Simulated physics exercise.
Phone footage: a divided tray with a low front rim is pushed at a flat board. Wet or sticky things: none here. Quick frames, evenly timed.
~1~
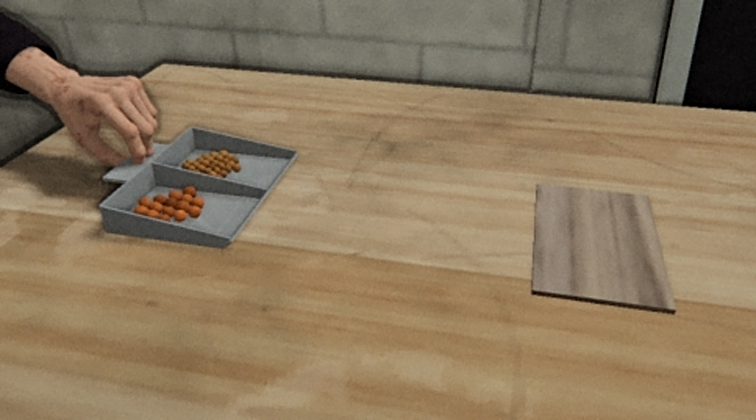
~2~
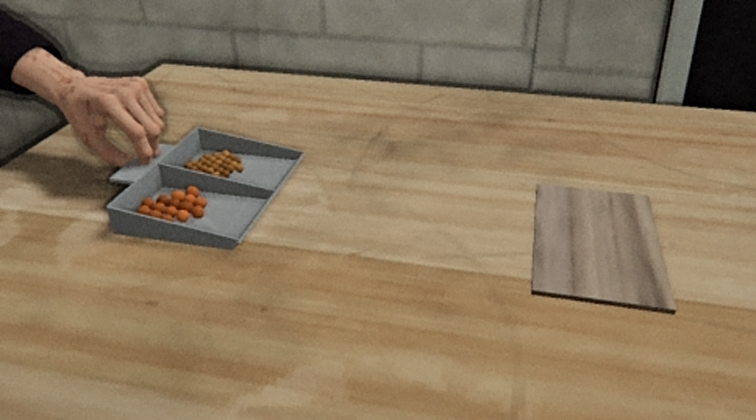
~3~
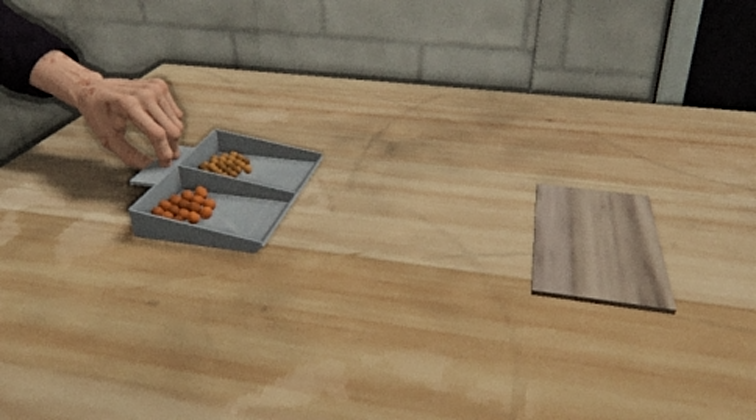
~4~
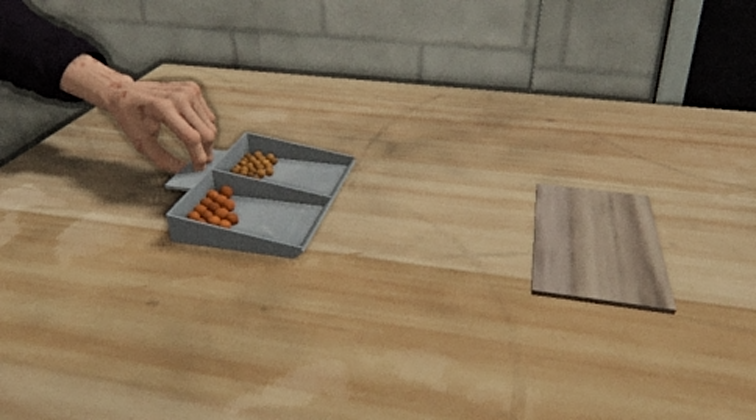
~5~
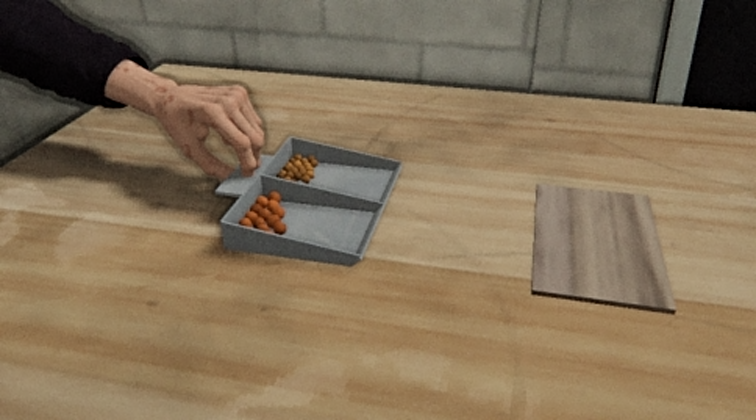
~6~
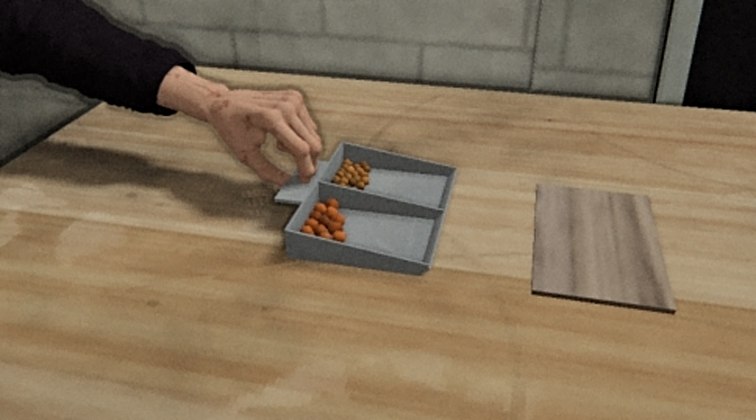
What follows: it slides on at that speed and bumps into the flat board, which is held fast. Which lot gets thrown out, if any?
What you'd see at the finish is that the front lot drops some out and the back lot drops some out.
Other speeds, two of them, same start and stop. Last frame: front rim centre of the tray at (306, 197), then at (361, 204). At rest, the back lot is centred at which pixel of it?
Try 1 about (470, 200); try 2 about (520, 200).
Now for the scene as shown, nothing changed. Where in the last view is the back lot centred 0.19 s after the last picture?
I'd put the centre somewhere around (529, 200).
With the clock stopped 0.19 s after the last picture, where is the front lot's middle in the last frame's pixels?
Centre: About (524, 250).
Then, 0.05 s on from there, tray still sliding, front rim near (499, 220); front lot all inside; back lot all inside.
Then, 0.19 s on from there, tray stopped at the flat board; front lot near a quarter out of the tray; back lot near a quarter out of the tray.
Then, 0.40 s on from there, tray stopped at the flat board; front lot near half out of the tray; back lot near a third out of the tray.
In the end, tray stopped at the flat board; front lot near half out of the tray; back lot near a third out of the tray.
